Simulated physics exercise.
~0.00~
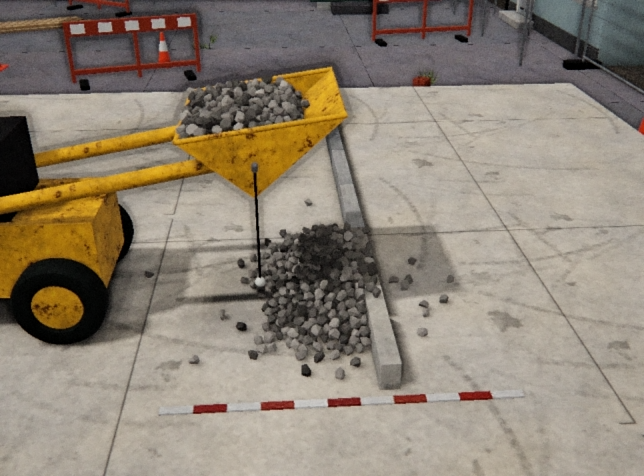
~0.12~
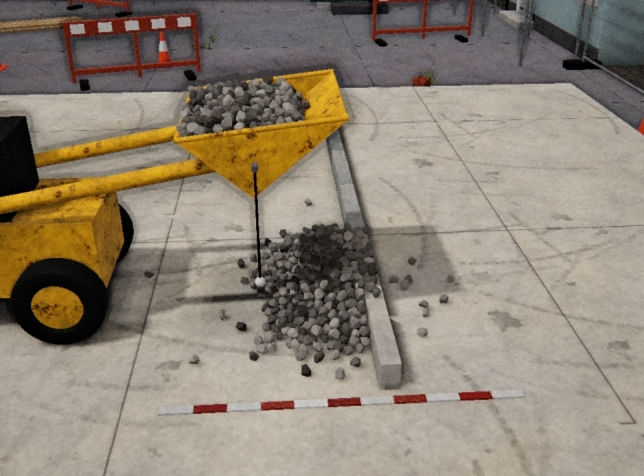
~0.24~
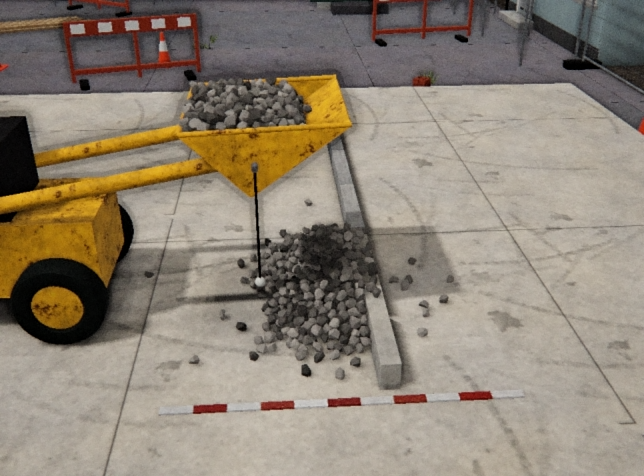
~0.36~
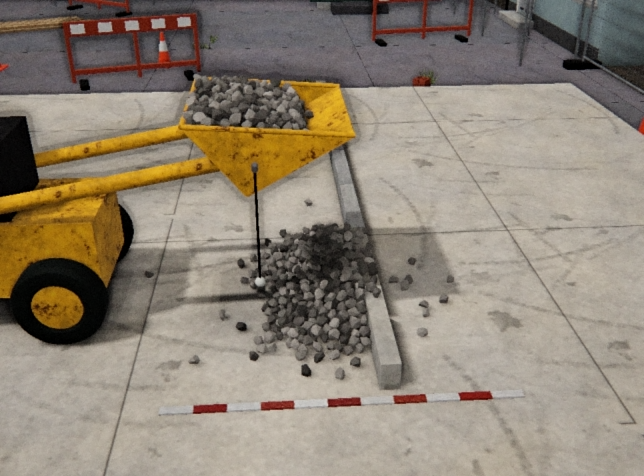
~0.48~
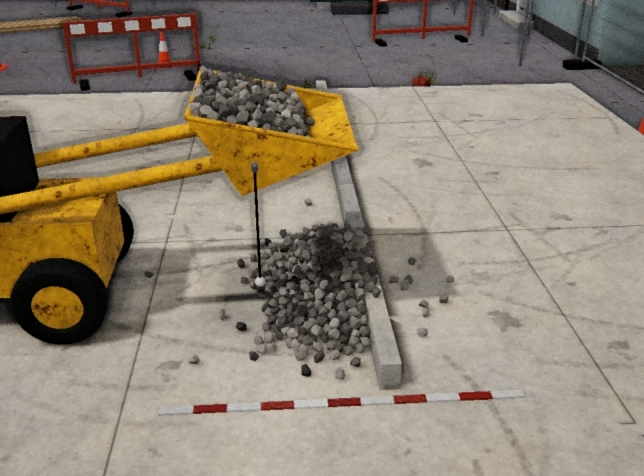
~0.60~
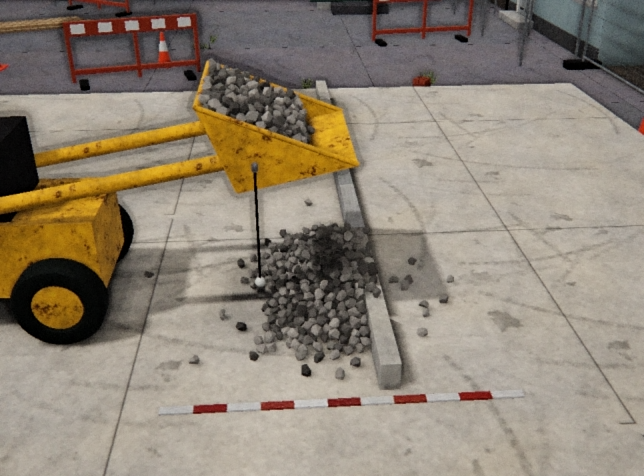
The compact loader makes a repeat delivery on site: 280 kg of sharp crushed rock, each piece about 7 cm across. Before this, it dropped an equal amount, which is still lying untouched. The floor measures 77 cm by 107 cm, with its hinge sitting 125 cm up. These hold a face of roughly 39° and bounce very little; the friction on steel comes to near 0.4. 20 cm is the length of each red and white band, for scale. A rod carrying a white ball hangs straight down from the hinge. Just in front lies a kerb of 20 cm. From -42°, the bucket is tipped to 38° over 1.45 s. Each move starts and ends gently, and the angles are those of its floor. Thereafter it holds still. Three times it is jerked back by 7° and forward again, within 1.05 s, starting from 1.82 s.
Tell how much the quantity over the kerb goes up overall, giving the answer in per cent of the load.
It goes up by roughly 66 per cent.
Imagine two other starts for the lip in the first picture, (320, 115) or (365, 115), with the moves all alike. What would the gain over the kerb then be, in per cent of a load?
30 % and 90 %.
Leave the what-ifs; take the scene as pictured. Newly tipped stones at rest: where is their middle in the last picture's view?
Centre at roughly (395, 275).
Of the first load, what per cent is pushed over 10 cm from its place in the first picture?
About 0 %.
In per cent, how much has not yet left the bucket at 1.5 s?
Held: Around 50 % of the load.
After 1.1 s the floor is at 26°; in per cent of one load, 99 in the bucket, 100 on this side of the kerb, 2 over the kerb; the foremost stones are at (424, 293).
After 1.5 s the floor is at 38°; in per cent of one load, 50 in the bucket, 144 on this side of the kerb, 7 over the kerb; the foremost stones are at (425, 289).
After 3.3 s the floor is at 38°; in per cent of one load, 0 in the bucket, 132 on this side of the kerb, 68 over the kerb; the foremost stones are at (514, 276).
After 5.8 s the floor is at 38°; in per cent of one load, 0 in the bucket, 132 on this side of the kerb, 68 over the kerb; the foremost stones are at (514, 276). Net gain over the kerb, 66.
